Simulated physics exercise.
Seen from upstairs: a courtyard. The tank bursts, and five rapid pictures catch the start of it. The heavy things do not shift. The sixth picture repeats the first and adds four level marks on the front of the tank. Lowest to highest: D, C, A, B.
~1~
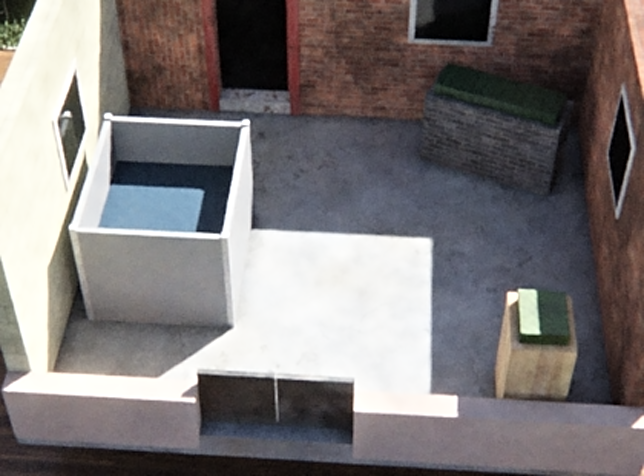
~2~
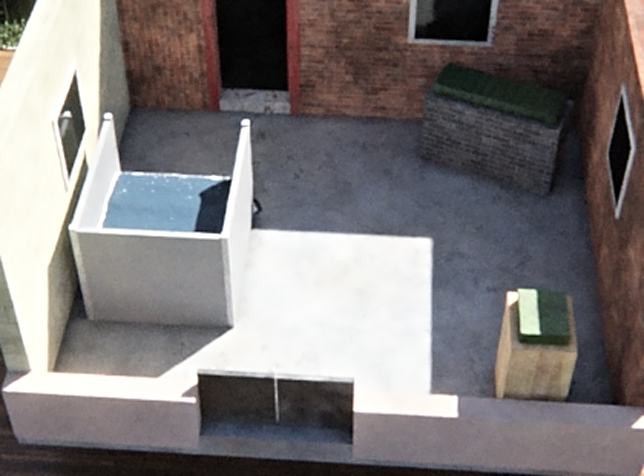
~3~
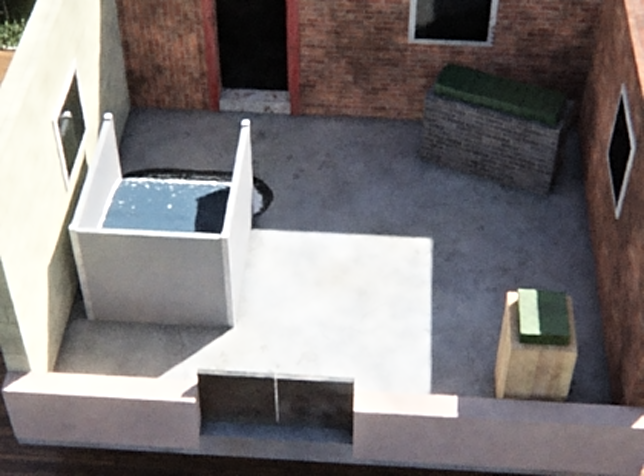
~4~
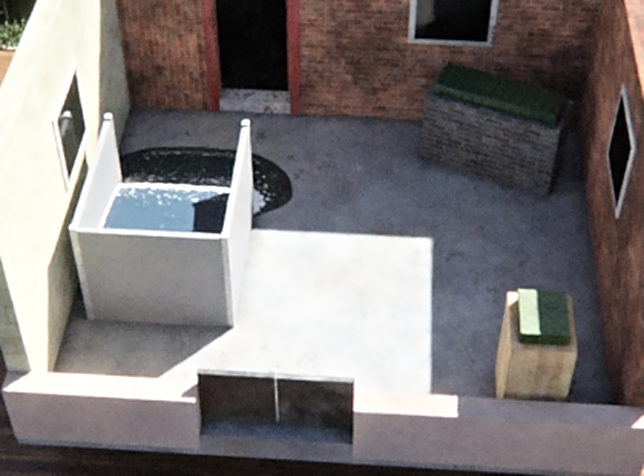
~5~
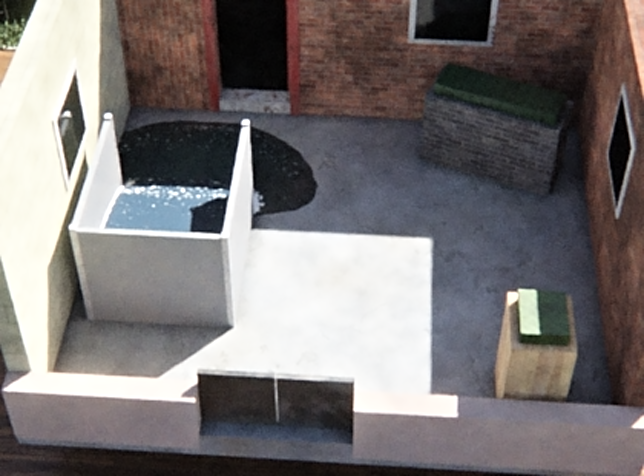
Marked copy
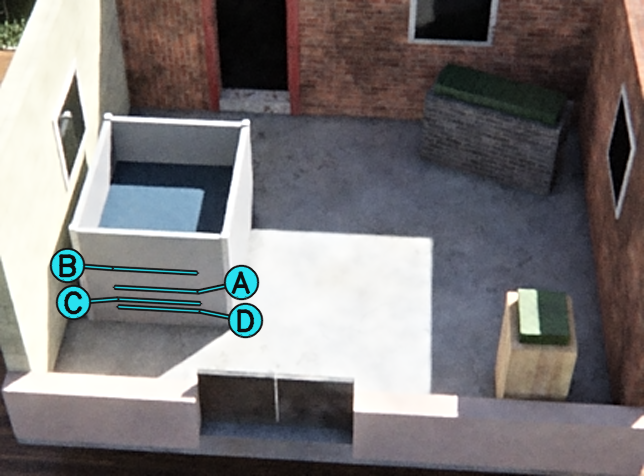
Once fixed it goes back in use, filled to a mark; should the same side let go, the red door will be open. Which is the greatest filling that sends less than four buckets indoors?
C.
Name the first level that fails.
A it is.
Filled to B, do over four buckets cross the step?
Yes, that goes wrong.
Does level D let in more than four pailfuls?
No, not at all.
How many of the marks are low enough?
Two of the four.
On the marked copy, A at (156, 289); B at (154, 270); C at (158, 301); D at (159, 309); from the bottom up D, C, A, B.
For level A, about 7 bucketfuls get in.
For level B, some 25 bucketfuls get in.
For level C, a bucket or two gets in.
For level D, nothing gets over.
